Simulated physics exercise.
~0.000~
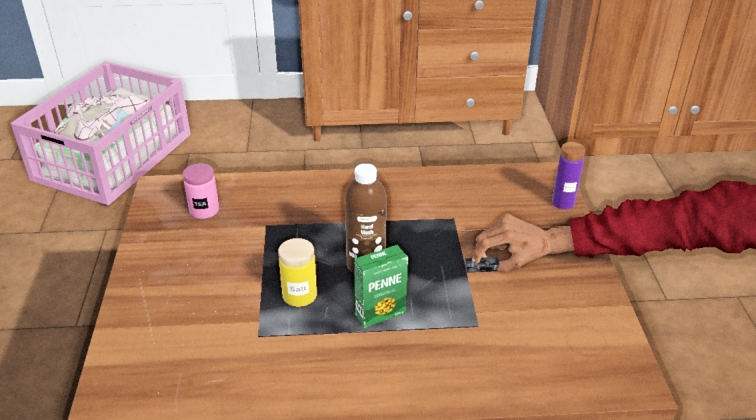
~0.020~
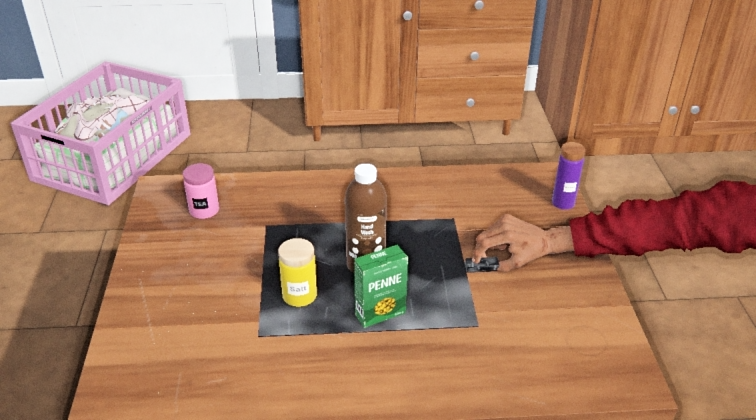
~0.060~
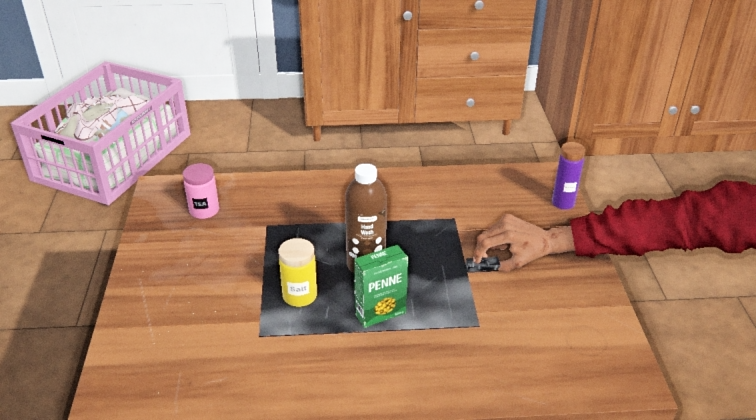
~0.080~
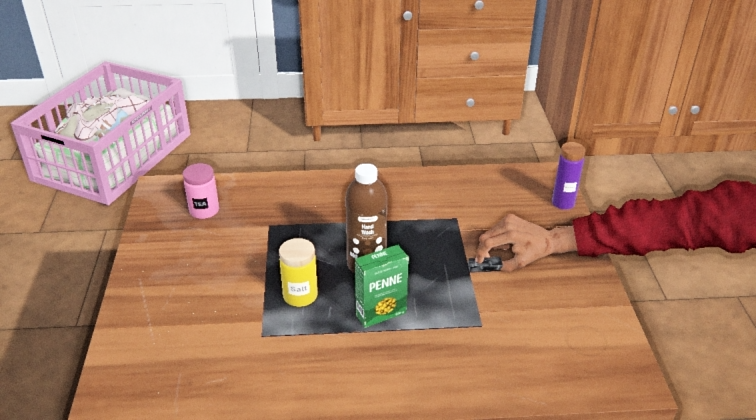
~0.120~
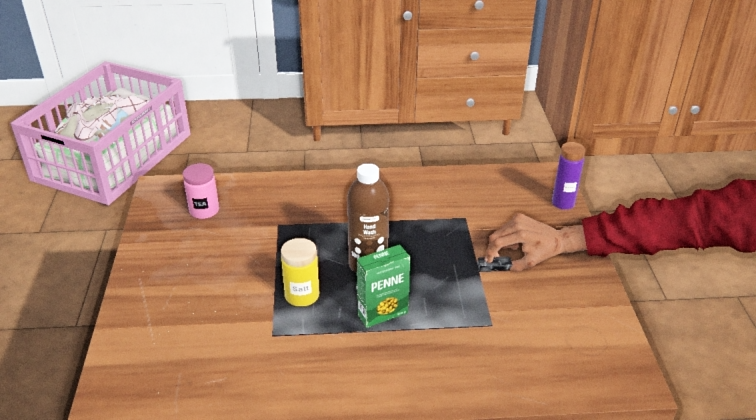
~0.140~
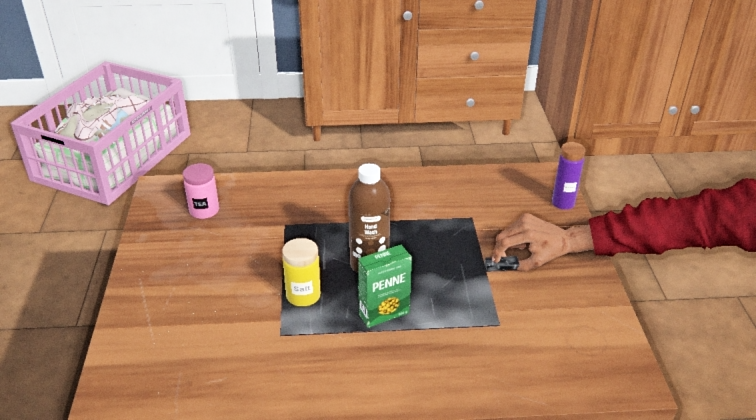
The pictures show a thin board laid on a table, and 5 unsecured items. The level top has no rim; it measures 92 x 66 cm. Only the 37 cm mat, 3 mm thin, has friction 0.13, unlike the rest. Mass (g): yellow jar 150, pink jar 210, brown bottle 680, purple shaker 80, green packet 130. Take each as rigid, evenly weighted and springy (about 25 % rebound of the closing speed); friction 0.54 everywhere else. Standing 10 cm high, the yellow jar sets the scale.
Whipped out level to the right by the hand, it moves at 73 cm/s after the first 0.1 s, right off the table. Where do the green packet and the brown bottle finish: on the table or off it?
The green packet off the table, the brown bottle off the table.
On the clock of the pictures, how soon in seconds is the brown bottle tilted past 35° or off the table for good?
That first happens close to 1.0 seconds.
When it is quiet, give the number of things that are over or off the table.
The answer: 2.
After 0.54 s, 33 cm of pull; brown bottle slid 16 cm near (456, 215); green packet slid 16 cm near (476, 282); yellow jar slid 3 cm.
After 0.84 s, 55 cm of pull; green packet slid 37 cm near (603, 277); brown bottle slid 38 cm near (576, 211); yellow jar slid 3 cm.
After 1.24 s, 81 cm of pull; brown bottle and green packet now off the table; yellow jar slid 3 cm.
At rest (2.0 s), off the table, brown bottle and green packet; the other 3 in place, give or take 6 cm.
